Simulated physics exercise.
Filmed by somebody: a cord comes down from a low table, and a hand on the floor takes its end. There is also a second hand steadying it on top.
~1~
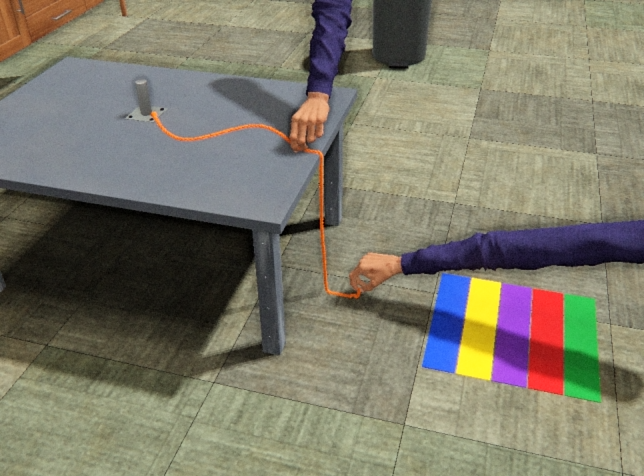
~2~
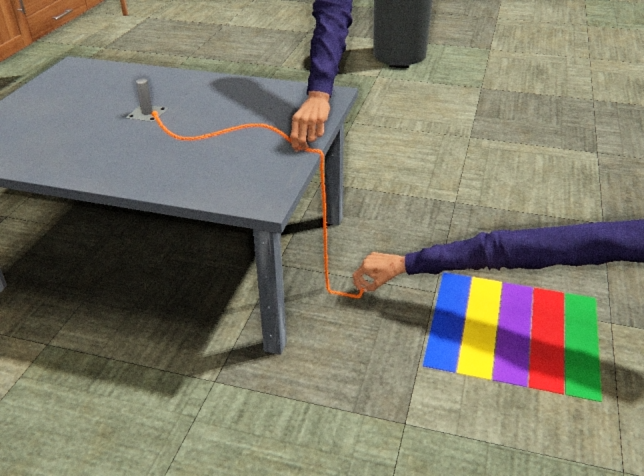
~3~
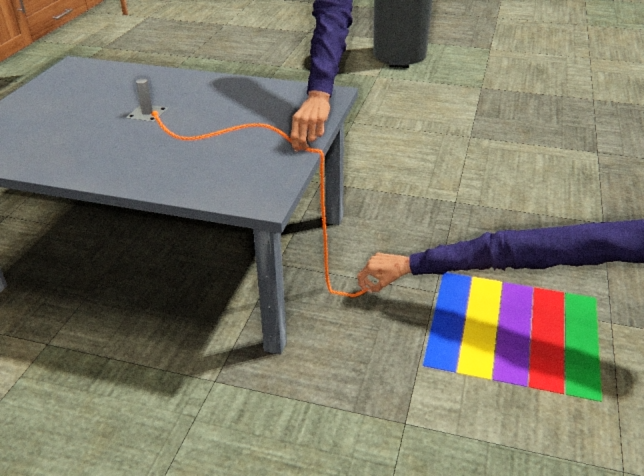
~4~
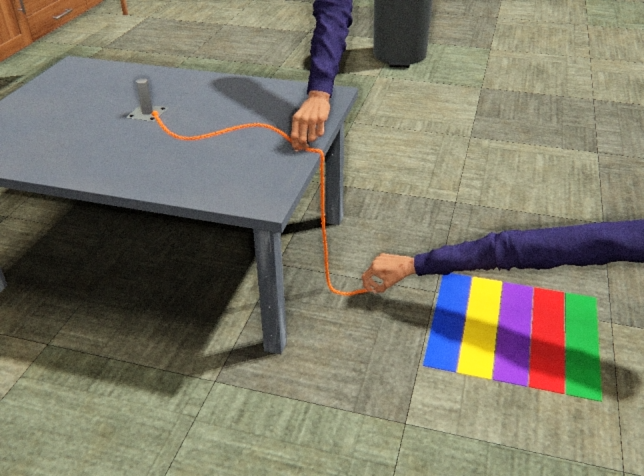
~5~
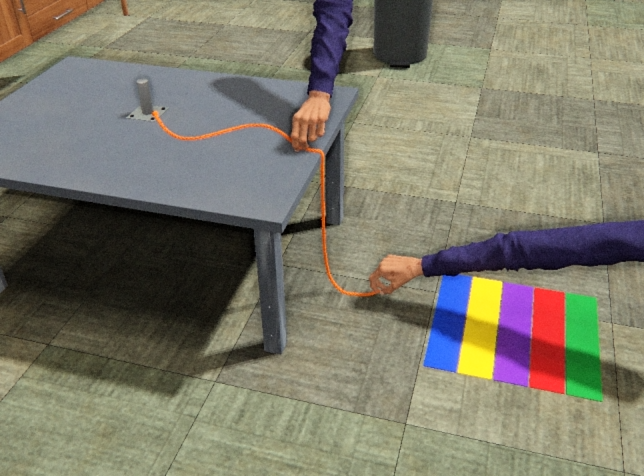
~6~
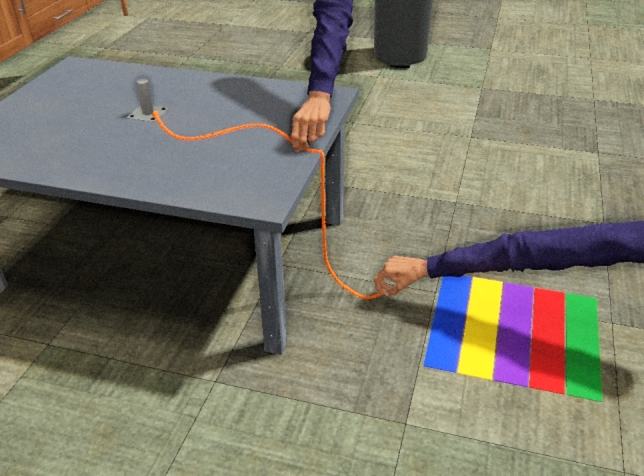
An orange cord hanging from the edge of a low grey table has its lower end held by a hand near the floor, while another hand presses on it at the tabletop. The lower hand slides slightly right, toward the striped colour mat, drawing the cord's bottom bend into a wider curve.
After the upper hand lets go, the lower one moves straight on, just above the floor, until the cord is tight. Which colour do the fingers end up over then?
They end up over the purple strip.
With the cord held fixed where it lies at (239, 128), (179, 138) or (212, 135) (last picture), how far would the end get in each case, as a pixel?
In order of the tries: About (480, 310), about (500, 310), about (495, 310).
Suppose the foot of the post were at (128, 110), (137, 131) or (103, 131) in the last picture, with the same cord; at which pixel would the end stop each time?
Close to (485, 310), (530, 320) and (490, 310) in that order.
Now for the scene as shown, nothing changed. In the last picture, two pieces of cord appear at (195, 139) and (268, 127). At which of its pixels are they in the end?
Roughly (221, 129) for the first and (290, 143) for the second.
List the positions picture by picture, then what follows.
End (359, 288); blue (442, 351); yellow (476, 357); purple (511, 364); red (546, 371); green (583, 378), in the first picture.
End (363, 288); cord through (164, 128) (216, 134) (280, 132) (322, 162) (325, 224) (327, 275), in the second picture.
End (368, 289), in the third picture.
End (372, 289); cord through (164, 127) (217, 134) (280, 132) (322, 162) (323, 224) (327, 275), in the fourth picture.
End (379, 291), in the fifth picture.
End (384, 292); cord through (164, 128) (217, 134) (280, 132) (322, 162) (324, 224) (334, 276), in the sixth picture.
A little later, end near (449, 303); over blue.
Next, end near (494, 311); over yellow.
When it is tight, end near (520, 316); over purple. The end stops over the purple strip.
